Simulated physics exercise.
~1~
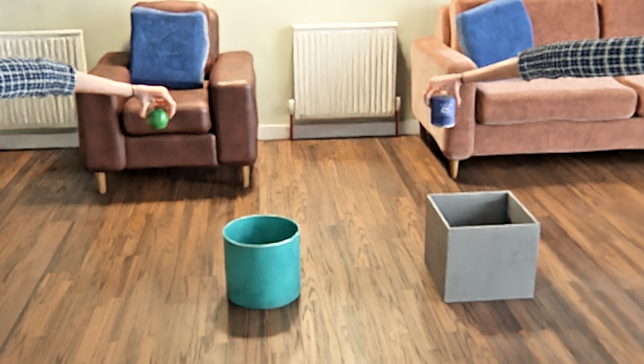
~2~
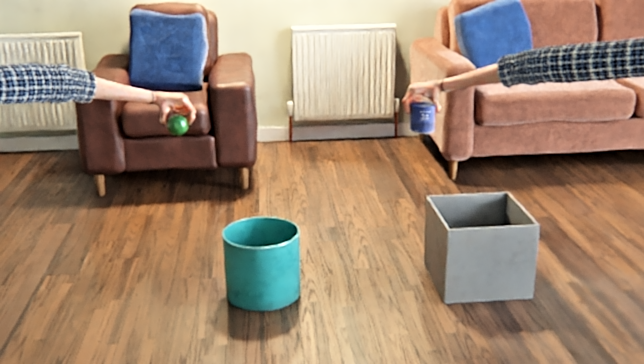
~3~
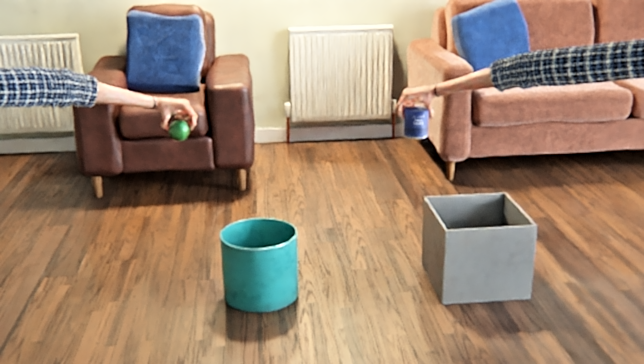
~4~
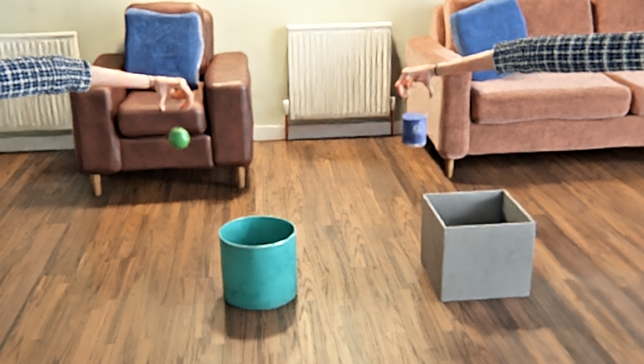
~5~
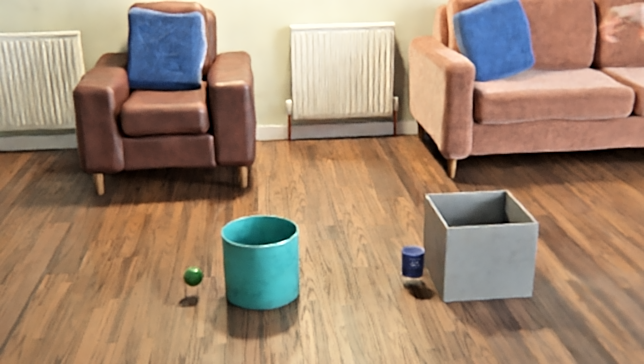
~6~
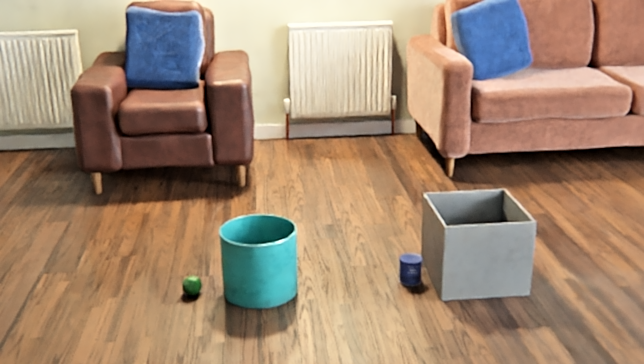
Two hands reached in from opposite sides, one holding a green apple and the other a blue tin, then let go and drew back, and both things dropped to the wooden floor, landing just left of the teal bucket and grey basket.
